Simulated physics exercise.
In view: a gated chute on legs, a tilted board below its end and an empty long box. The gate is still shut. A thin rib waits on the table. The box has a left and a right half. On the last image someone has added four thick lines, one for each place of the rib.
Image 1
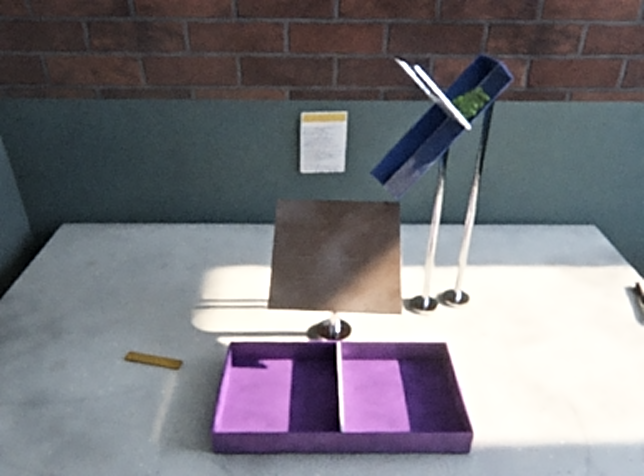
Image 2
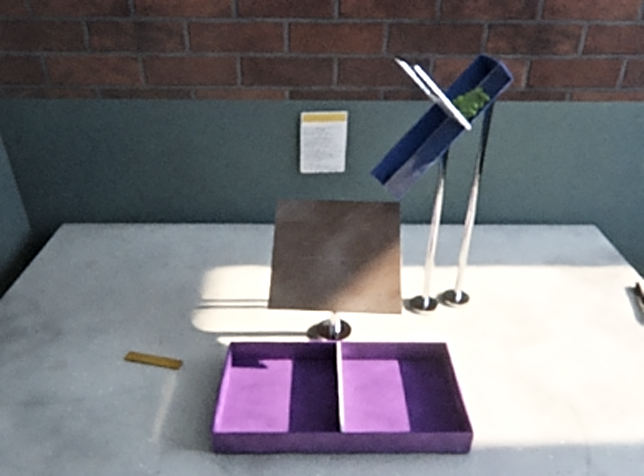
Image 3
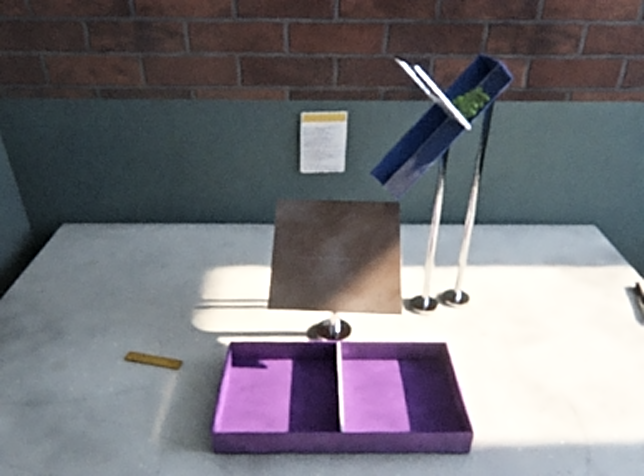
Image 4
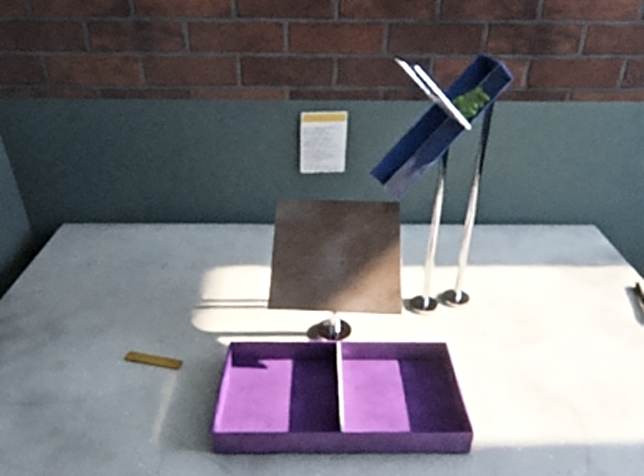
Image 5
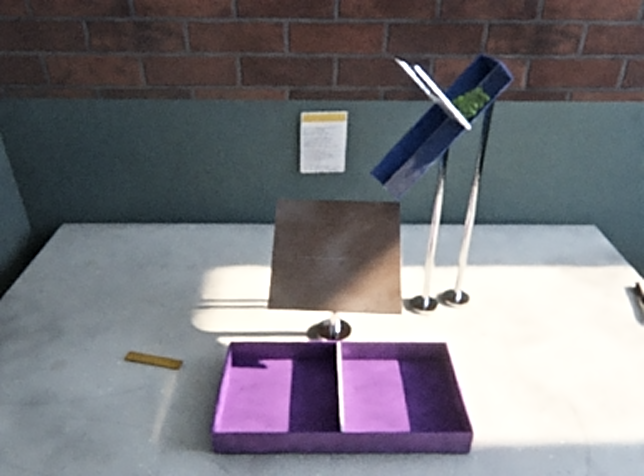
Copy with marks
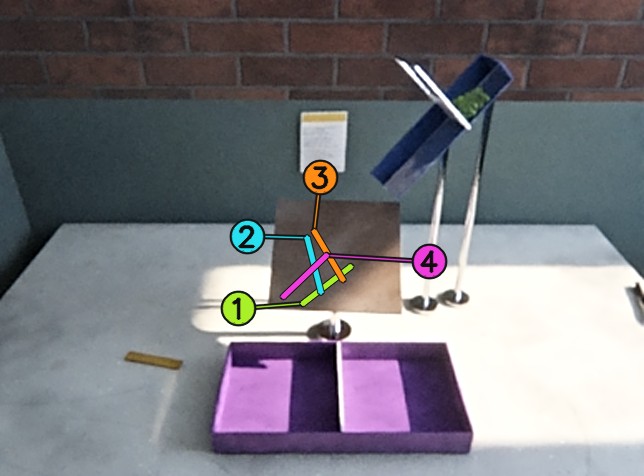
On a pale table by a brick wall, a blue chute holding green peas stands above a tilted board and an empty purple box, nothing moving.
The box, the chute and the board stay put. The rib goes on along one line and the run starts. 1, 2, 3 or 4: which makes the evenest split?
It is 2.
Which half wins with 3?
The right half.
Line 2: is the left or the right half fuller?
The left half.
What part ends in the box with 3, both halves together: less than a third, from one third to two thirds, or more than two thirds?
It is more than two thirds.
On the marked copy, line 1 from (350, 266) to (302, 303); line 2 from (307, 237) to (320, 292); line 3 from (314, 231) to (342, 279); line 4 from (326, 255) to (283, 296).
Choosing 1, of what is caught, the larger part in the left half, about a tenth in the right.
Choosing 2, of what is caught, roughly two thirds in the left half, roughly a third in the right.
Choosing 3, of what is caught, just a few in the left half, almost all in the right.
Choosing 4, of what is caught, almost all in the left half, about a tenth in the right.
